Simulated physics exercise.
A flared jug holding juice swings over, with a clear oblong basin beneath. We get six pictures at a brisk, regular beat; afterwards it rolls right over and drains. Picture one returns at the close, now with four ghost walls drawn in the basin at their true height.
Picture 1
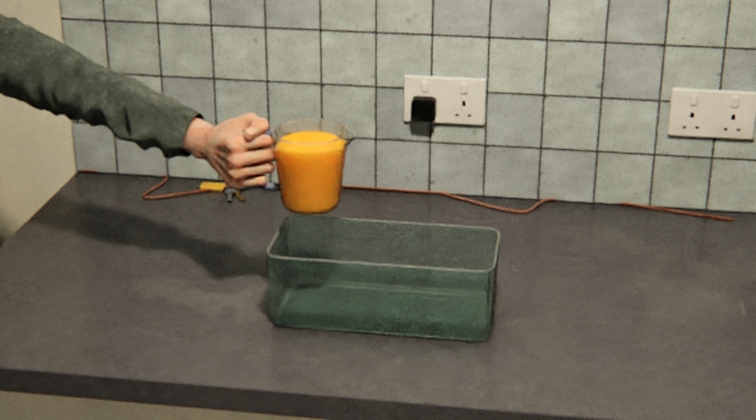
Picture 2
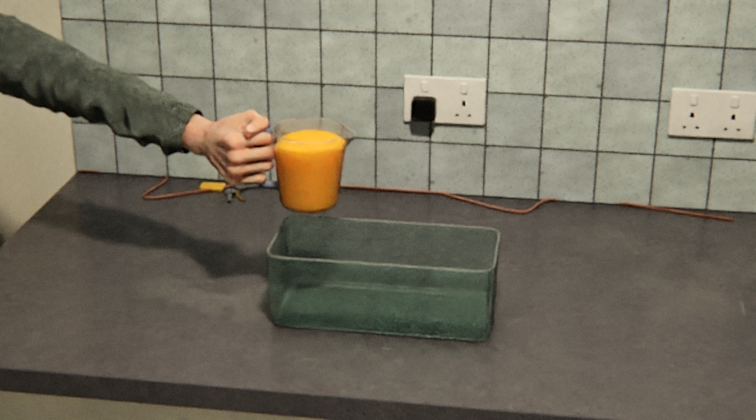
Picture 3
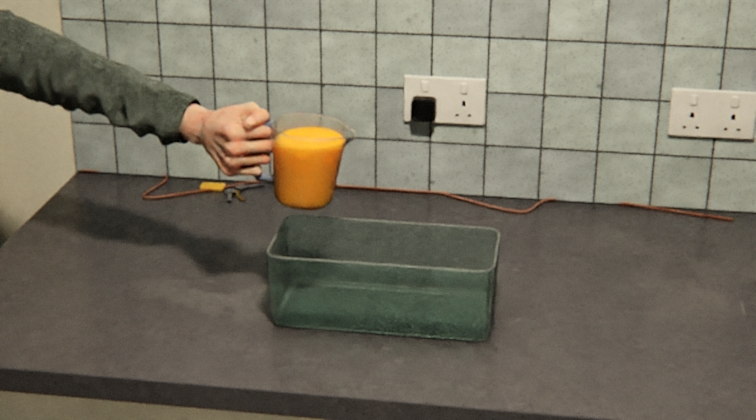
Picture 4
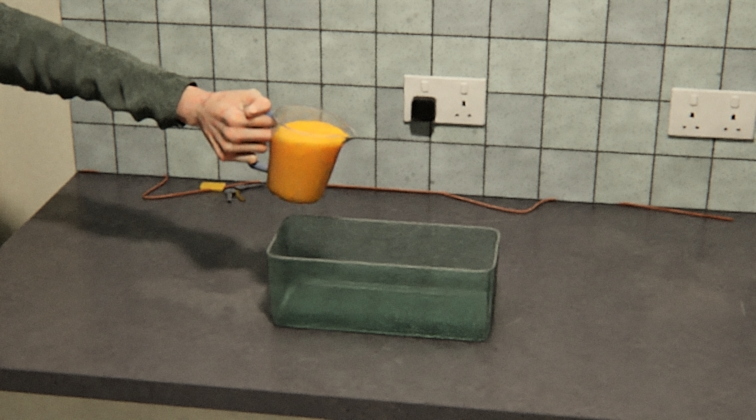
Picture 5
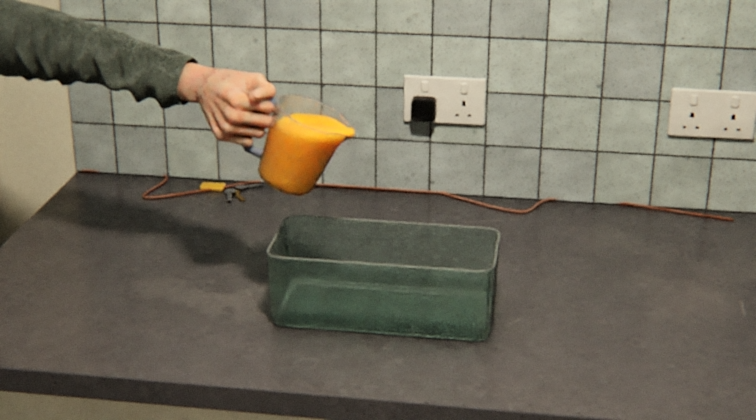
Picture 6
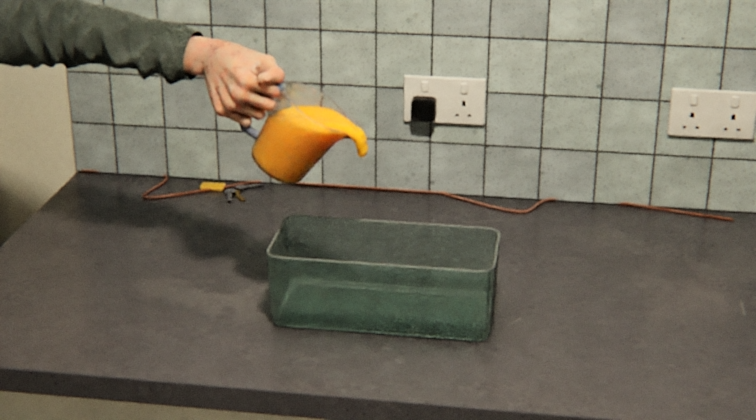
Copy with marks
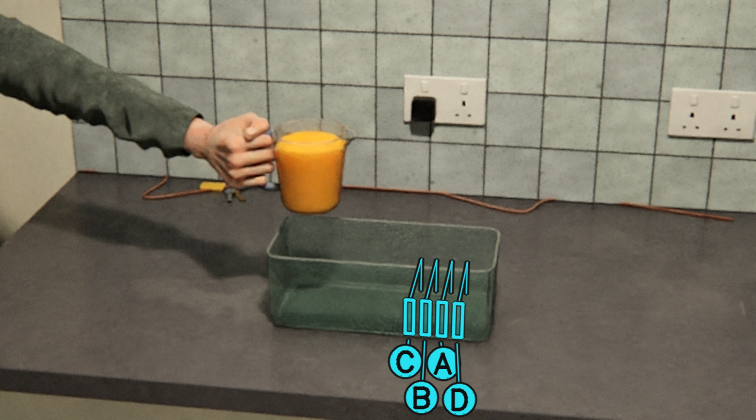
On a dark grey counter against a tiled wall, a hand reaching in from the left holds a jug of orange juice upright above a clear, empty oblong basin. The hand gradually tilts the jug to the right, and juice slides over the lip, curling downward in a short tongue.
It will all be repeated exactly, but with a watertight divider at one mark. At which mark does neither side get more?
The answer is position B.
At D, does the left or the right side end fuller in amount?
The left one.
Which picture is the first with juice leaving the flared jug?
Picture 6.
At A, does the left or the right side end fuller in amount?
More ends on the left.
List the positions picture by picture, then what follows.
The first picture shows upright, lip at (356, 136); basin from (272, 321) to (490, 338); nothing has left yet.
The second picture shows upright, lip at (356, 136); nothing has left yet.
The third picture shows tipped about 6°, lip at (356, 136); nothing has left yet.
The fourth picture shows tipped about 13°, lip at (356, 135); nothing has left yet.
The fifth picture shows tipped about 22°, lip at (355, 135); nothing has left yet.
The sixth picture shows tipped about 34°, lip at (355, 135); juice is over the lip, down to (362, 153).
In cyan, A at (440, 342); B at (424, 341); C at (408, 339); D at (457, 343).
If A is chosen, about 91 % ends left of the wall and 5 % right of it; 4 % is lost outside.
If B is chosen, about 53 % ends left of the wall and 44 % right of it; 3 % is lost outside.
If C is chosen, about 13 % ends left of the wall and 85 % right of it.
If D is chosen, about 92 % ends left of the wall and 4 % right of it; 4 % is lost outside.
